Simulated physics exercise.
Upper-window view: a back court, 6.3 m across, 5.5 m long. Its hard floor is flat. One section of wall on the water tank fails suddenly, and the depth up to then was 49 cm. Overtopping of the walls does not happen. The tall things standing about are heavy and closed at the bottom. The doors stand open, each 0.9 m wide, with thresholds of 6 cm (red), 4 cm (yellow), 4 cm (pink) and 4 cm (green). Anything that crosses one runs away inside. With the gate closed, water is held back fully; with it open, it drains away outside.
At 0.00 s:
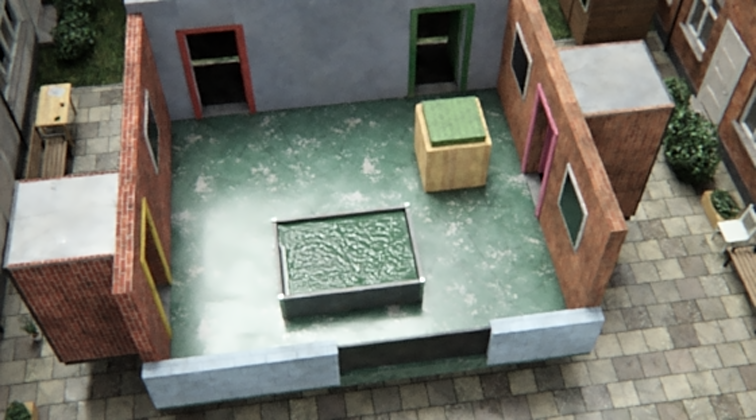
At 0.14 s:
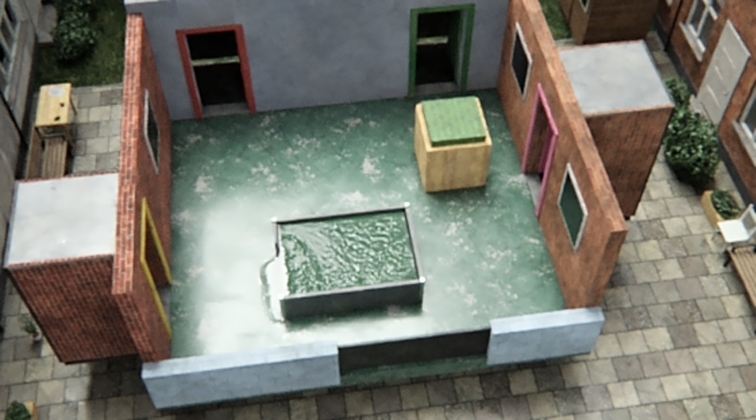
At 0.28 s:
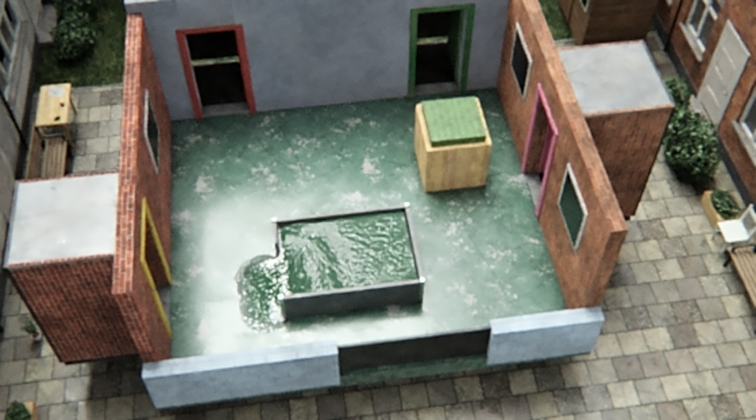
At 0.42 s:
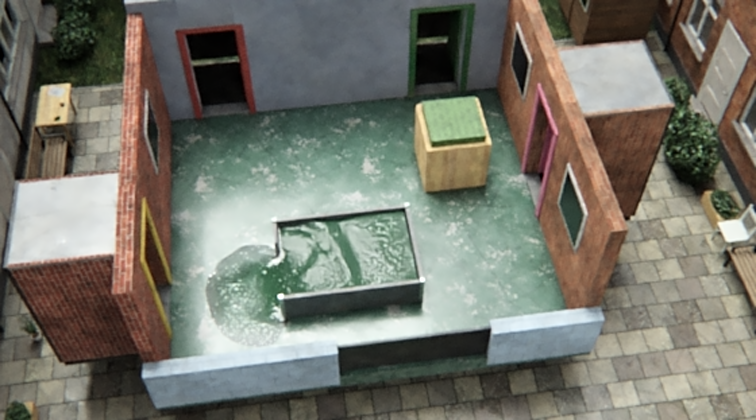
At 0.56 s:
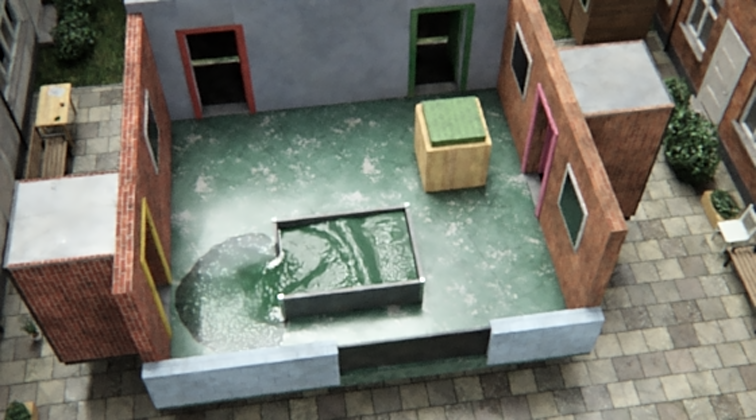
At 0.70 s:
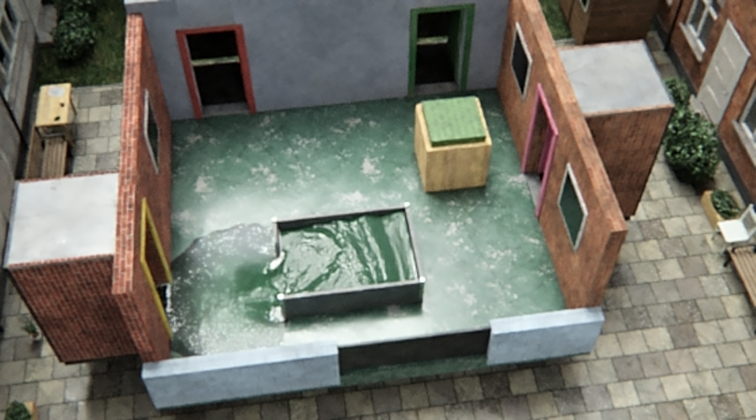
Water pours from the left side of a dark rectangular tank and spreads in a widening, rippling sheet across the green floor toward the yellow-framed doorway, while the surface inside the tank churns and a green-topped block stays still.
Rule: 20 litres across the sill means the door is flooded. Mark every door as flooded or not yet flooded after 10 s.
After that time, red door: Not yet flooded; yellow door: Flooded; pink door: Not yet flooded; green door: Not yet flooded.
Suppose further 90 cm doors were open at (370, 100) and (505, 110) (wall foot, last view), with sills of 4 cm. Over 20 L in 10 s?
Door 1: Lower; door 2: Lower.
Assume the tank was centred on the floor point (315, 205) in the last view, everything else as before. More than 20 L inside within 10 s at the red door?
Well, red ends up beyond the mark.
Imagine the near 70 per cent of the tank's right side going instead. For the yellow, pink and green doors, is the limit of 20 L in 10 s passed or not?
In that case, yellow door: Less than that, pink door: More than that, green door: More than that.
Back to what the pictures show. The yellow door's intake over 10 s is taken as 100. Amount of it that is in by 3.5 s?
Fraction in by then: Around 65 per cent.
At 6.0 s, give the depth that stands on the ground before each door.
In centimetres, the red door has 7, the yellow door 12, the pink door 0 and the green door 0.
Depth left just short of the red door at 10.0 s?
Depth: Approx. 5.0 cm.
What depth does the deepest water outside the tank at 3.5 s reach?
Around 18 centimetres deep.
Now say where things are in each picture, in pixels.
Still water, 49 cm deep, in the water tank at (346, 253), in the first frame.
Water pours out at (282, 283) and has run 0.6 m, to (274, 320); typically 5 cm deep outside, 49 cm at the water tank's back, in the second frame.
The front is at (255, 325), 0.8 m from the gap at (283, 284); 0.7 m2 of floor is under water; 49 cm left at the back of the water tank, in the third frame.
Water pours out at (283, 284) and has run 1.2 m, to (212, 286); typically 6 cm deep outside, 49 cm at the water tank's back, in the fourth frame.
Water pours out at (283, 284) and has run 1.6 m, to (182, 289); typically 5 cm deep outside, 49 cm at the water tank's back, in the fifth frame.
Water pours out at (283, 284) and has run 2.1 m, to (155, 313); typically 4 cm deep outside, 47 cm at the water tank's back, in the sixth frame.
After 1.4 s water covers 15 % of the floor and is deepest (34 cm) near (171, 384); red door not reached, yellow door 11 cm at the sill, 69 L in, pink door not reached, green door not reached.
After 2.2 s water covers 20 % of the floor and is deepest (25 cm) near (194, 339); red door not reached, yellow door 18 cm at the sill, 172 L in, pink door not reached, green door not reached.
After 3.5 s water covers 35 % of the floor and is deepest (18 cm) near (171, 303); red door 9 cm at the sill, 0 L in, yellow door 17 cm at the sill, 319 L in, pink door not reached, green door not reached.
After 6.0 s water covers 50 % of the floor and is deepest (12 cm) near (171, 352); red door 7 cm at the sill, 6 L in, yellow door 12 cm at the sill, 438 L in, pink door not reached, green door not reached.
After 10.0 s water covers 80 % of the floor and is deepest (6 cm) near (171, 384); red door 5 cm at the sill, 10 L in, yellow door 6 cm at the sill, 497 L in, pink door 2 cm at the sill, 0 L in, green door 2 cm at the sill, 0 L in.
